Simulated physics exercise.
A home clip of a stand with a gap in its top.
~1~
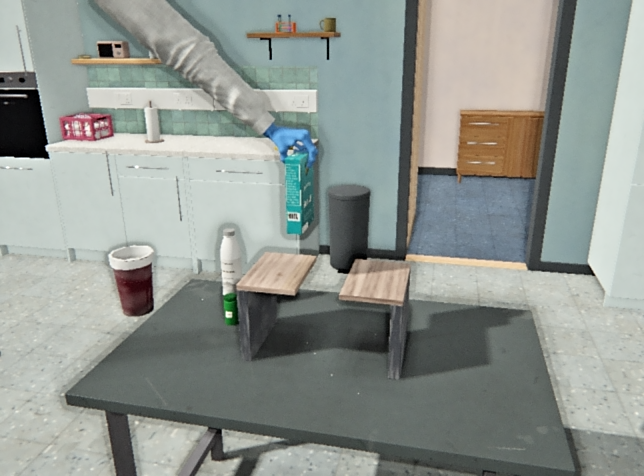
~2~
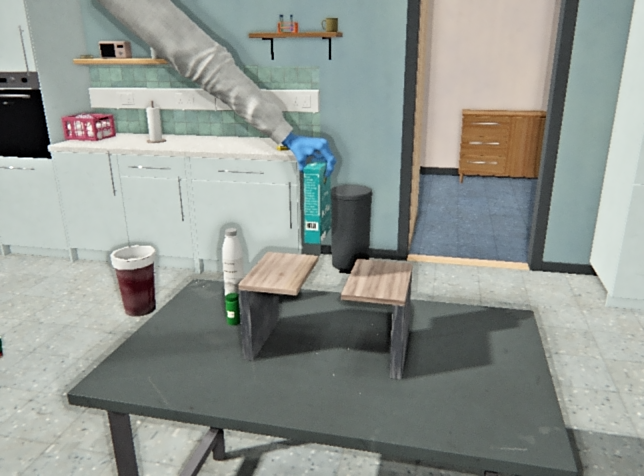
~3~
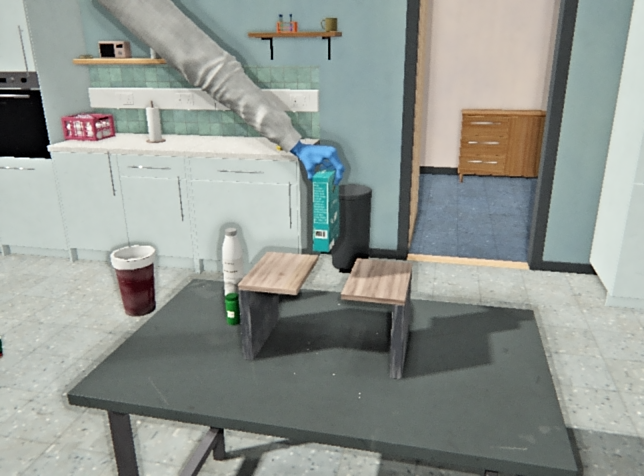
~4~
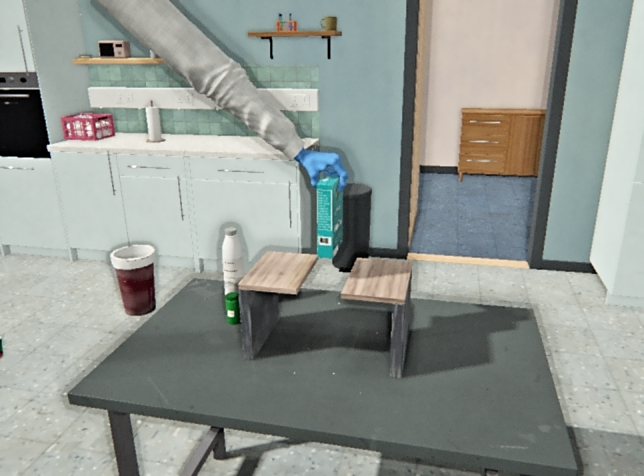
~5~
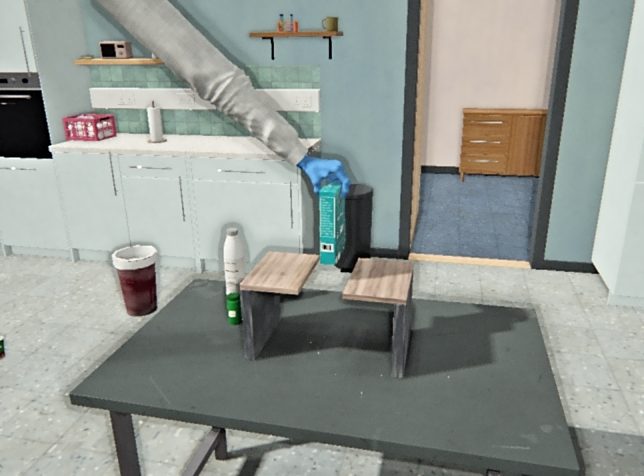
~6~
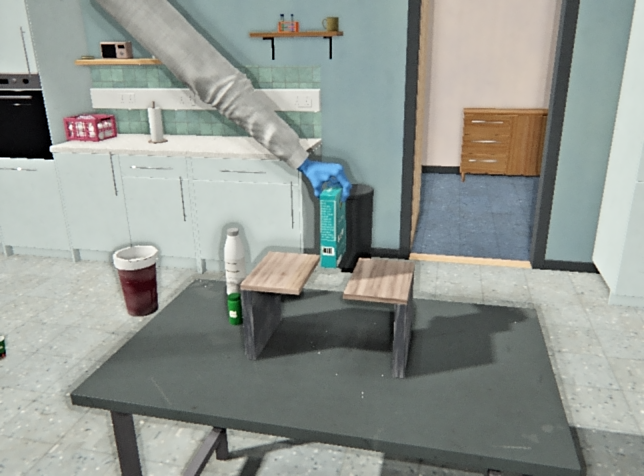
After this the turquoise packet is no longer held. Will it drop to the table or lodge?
Here the packet drops through.
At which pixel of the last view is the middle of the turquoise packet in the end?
Near (334, 316).
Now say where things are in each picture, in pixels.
The first picture shows being brought over the gap; turquoise packet (300, 191); white bottle (232, 268).
The second picture shows being brought over the gap; turquoise packet (318, 200); white bottle (234, 268).
The third picture shows being brought over the gap; turquoise packet (327, 208); white bottle (233, 268).
The fourth picture shows being brought over the gap; turquoise packet (330, 215); white bottle (233, 268).
The fifth picture shows being brought over the gap; turquoise packet (333, 222); white bottle (235, 268).
The sixth picture shows poised above the slot; turquoise packet (334, 225); white bottle (236, 268).
Then, 0.20 s past the last view, turquoise packet displaced a little near (334, 242).
Then, 0.30 s past the last view, turquoise packet displaced about its own width near (334, 292).
Then, 0.40 s past the last view, turquoise packet displaced well along near (334, 306).
Then, 0.50 s past the last view, turquoise packet displaced well along near (334, 314).
Finally, moved from the start, turquoise packet; the other 2 still in place. Final places as the last picture's camera would see them, turquoise packet near (334, 316). The packet goes down the gap.
